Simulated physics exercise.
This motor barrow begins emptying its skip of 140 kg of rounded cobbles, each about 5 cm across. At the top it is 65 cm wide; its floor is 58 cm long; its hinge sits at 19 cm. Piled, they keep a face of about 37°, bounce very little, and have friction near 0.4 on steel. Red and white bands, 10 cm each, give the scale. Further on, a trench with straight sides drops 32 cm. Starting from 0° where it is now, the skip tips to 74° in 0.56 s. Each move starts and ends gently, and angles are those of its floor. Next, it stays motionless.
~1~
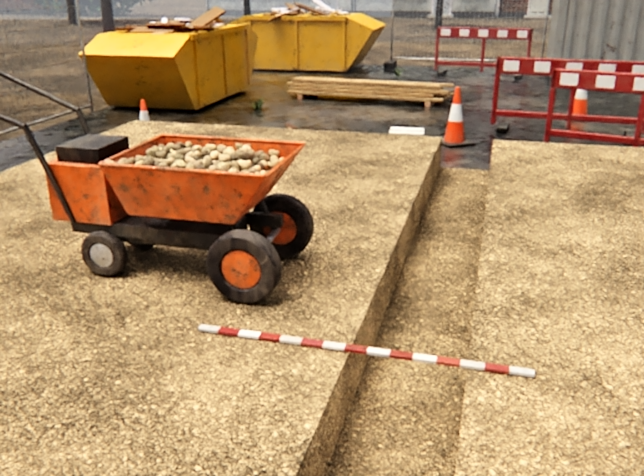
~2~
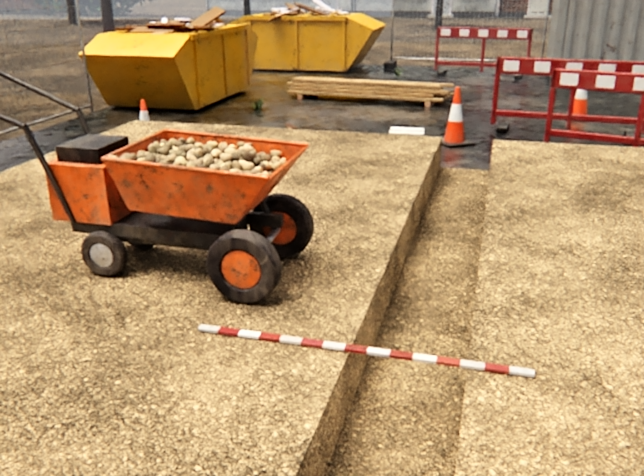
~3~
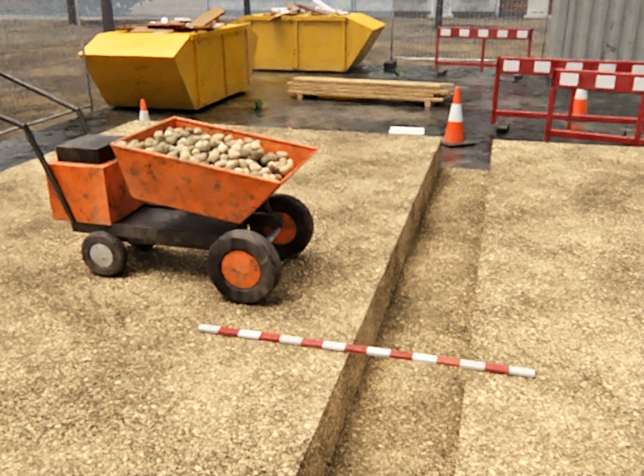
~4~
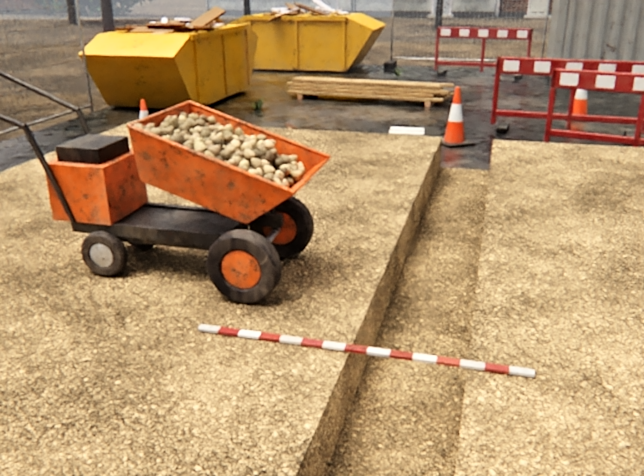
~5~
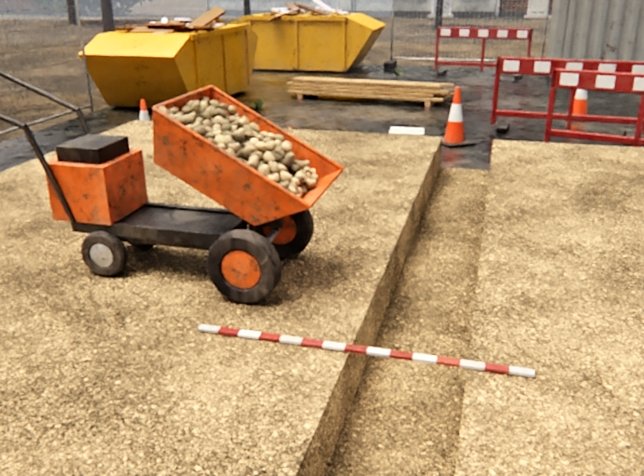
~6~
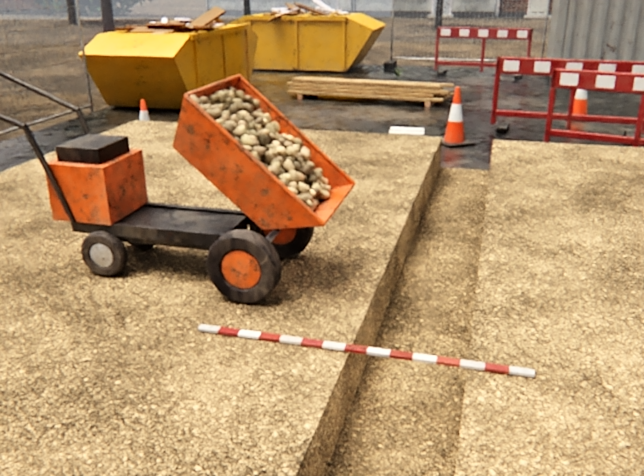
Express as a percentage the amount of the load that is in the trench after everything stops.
The amount is close to 97 per cent of the load.
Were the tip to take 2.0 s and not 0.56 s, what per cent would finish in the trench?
100 %.
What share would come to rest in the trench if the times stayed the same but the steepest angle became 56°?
It would be close to 60 percent.
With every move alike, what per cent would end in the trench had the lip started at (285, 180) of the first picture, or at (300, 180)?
Estimates: 90 % then 80 %.
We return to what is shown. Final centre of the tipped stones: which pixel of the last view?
Their centre sits close to (430, 338).
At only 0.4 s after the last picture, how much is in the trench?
I'd put it near 40 per cent.
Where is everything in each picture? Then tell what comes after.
In the first picture, the skip is at 0°, its lip at (264, 177); the top of the load is at (218, 153).
In the second picture, the skip is at 2°, its lip at (269, 178); the top of the load is at (198, 150).
In the third picture, the skip is at 9°, its lip at (280, 183); the top of the load is at (174, 136).
In the fourth picture, the skip is at 18°, its lip at (294, 193); the top of the load is at (184, 121).
In the fifth picture, the skip is at 29°, its lip at (310, 207); the top of the load is at (203, 107).
In the sixth picture, lip at (324, 225), floor tilted 41°, highest stones at (226, 96).
Then, 0.1 s after the last picture the floor is at 62°, 100 % in the skip; the foremost stones are at (339, 233).
Then, 0.4 s after the last picture the floor is at 74°, 58 % in the skip, 2 % short of the trench, 39 % in the trench; the foremost stones are at (426, 310).
Then, 0.7 s after the last picture the floor is at 74°, 7 % in the skip, 3 % short of the trench, 88 % in the trench, 3 % past the trench; the foremost stones are at (582, 309).
Then, 2.7 s after the last picture the floor is at 74°, 0 % in the skip, 97 % in the trench, 3 % past the trench; the foremost stones are past the picture's edge.
